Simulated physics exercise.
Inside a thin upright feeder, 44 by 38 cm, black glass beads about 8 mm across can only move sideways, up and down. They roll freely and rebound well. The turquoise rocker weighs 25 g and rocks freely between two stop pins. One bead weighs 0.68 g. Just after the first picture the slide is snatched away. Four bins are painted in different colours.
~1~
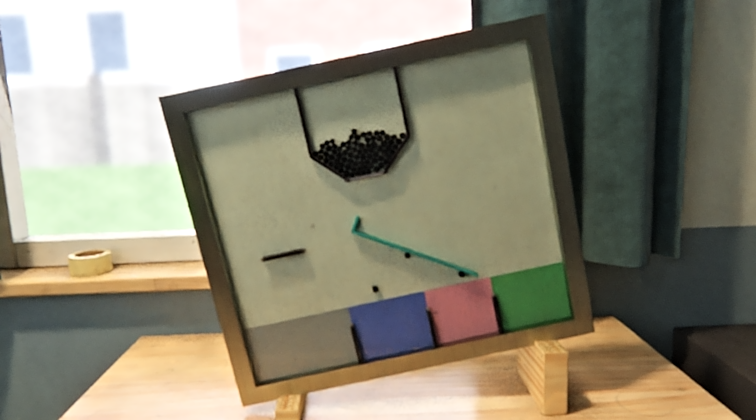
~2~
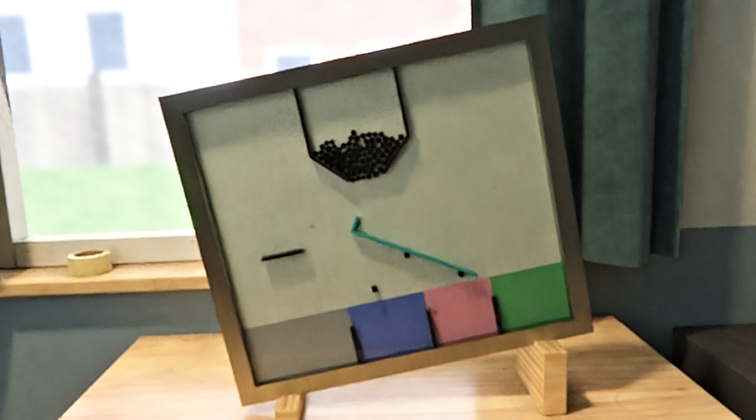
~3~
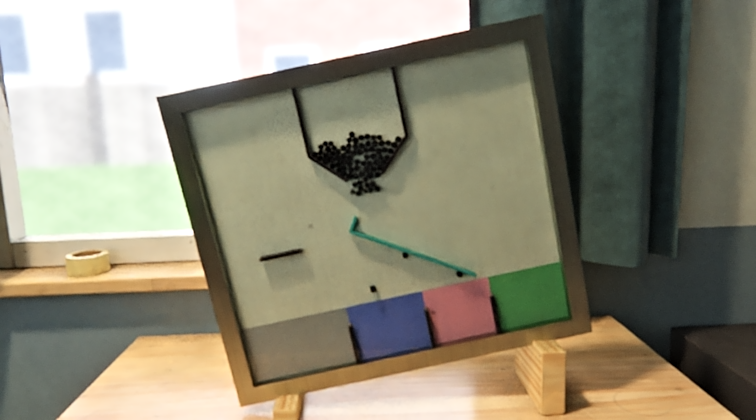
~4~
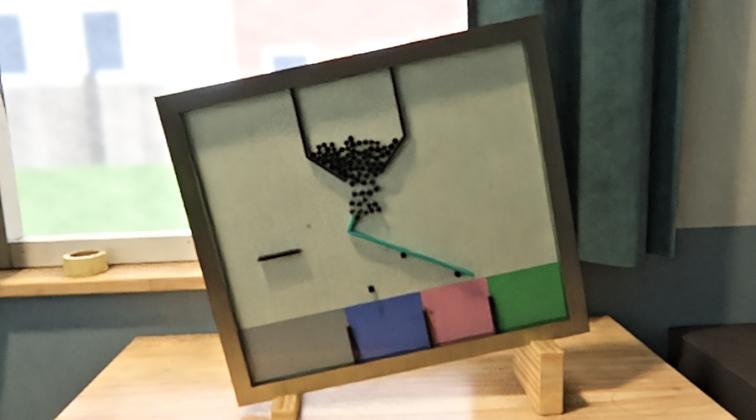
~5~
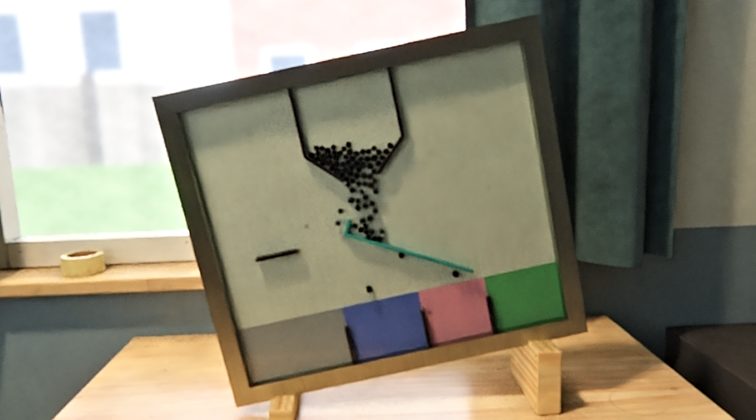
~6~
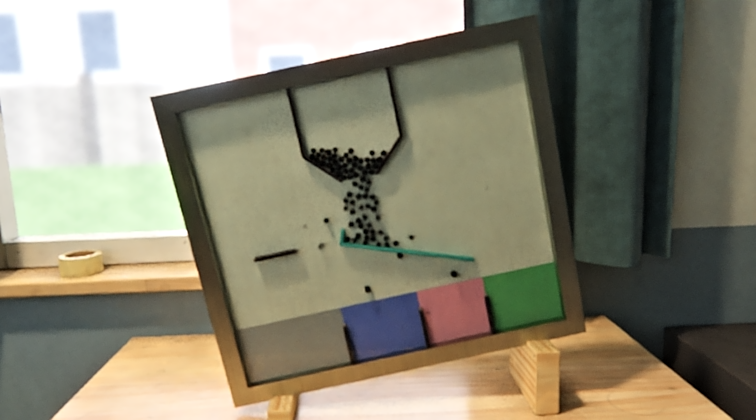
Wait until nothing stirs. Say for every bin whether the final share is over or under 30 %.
Pink bin: Under; blue bin: Under; green bin: Under; grey bin: Over 30 %.
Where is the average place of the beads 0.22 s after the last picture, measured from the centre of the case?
Some 4 cm left and 6 cm below.
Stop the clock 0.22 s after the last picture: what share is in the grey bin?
Roughly 15 per cent.
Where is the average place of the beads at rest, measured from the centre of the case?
Some 10 cm left and 16 cm below.
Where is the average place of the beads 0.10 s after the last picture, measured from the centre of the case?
About 2 cm left and 1 cm below.
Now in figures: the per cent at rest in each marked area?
Pink bin: 0; blue bin: 0; green bin: 0; grey bin: 70.
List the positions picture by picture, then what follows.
The first picture shows tilted 10° anticlockwise; about 80 beads; load centre (360, 152); turquoise rocker (407, 255) tilted 22°; pink (462, 311), blue (392, 326), green (531, 297), grey (302, 345); slide (346, 181) to (387, 172).
The second picture shows load centre (359, 155); 5 out, leading bead (353, 180).
The third picture shows load centre (357, 162); 13 out, leading bead (358, 193).
The fourth picture shows load centre (357, 168); 21 out, leading bead (358, 217); turquoise rocker (403, 255) tilted 22°.
The fifth picture shows load centre (353, 181); 31 out, leading bead (381, 239).
The sixth picture shows load centre (361, 188); 39 out, leading bead (387, 245); turquoise rocker (400, 255) tilted 9°; wall ends (345, 326), (421, 310), (486, 296), (256, 260) to (296, 251), (287, 87) to (341, 181), (377, 173) to (387, 66).
Then, 0.10 s later than the last picture, the beads' middle is 2 cm left of and 1 cm below the centre; nothing in the marked areas; turquoise rocker left end down 46°.
Then, 0.22 s later than the last picture, the beads' middle is 4 cm left of and 6 cm below the centre; grey 15 %; turquoise rocker left end down 46°.
Then, 0.45 s later than the last picture, the beads' middle is 9 cm left of and 14 cm below the centre; grey 55 %; turquoise rocker left end down 46°.
At rest 2.0 s after the last picture, pink 0 %, blue 0 %, green 0 %, grey 70 %, elsewhere 30 %; turquoise rocker left end down 46°.
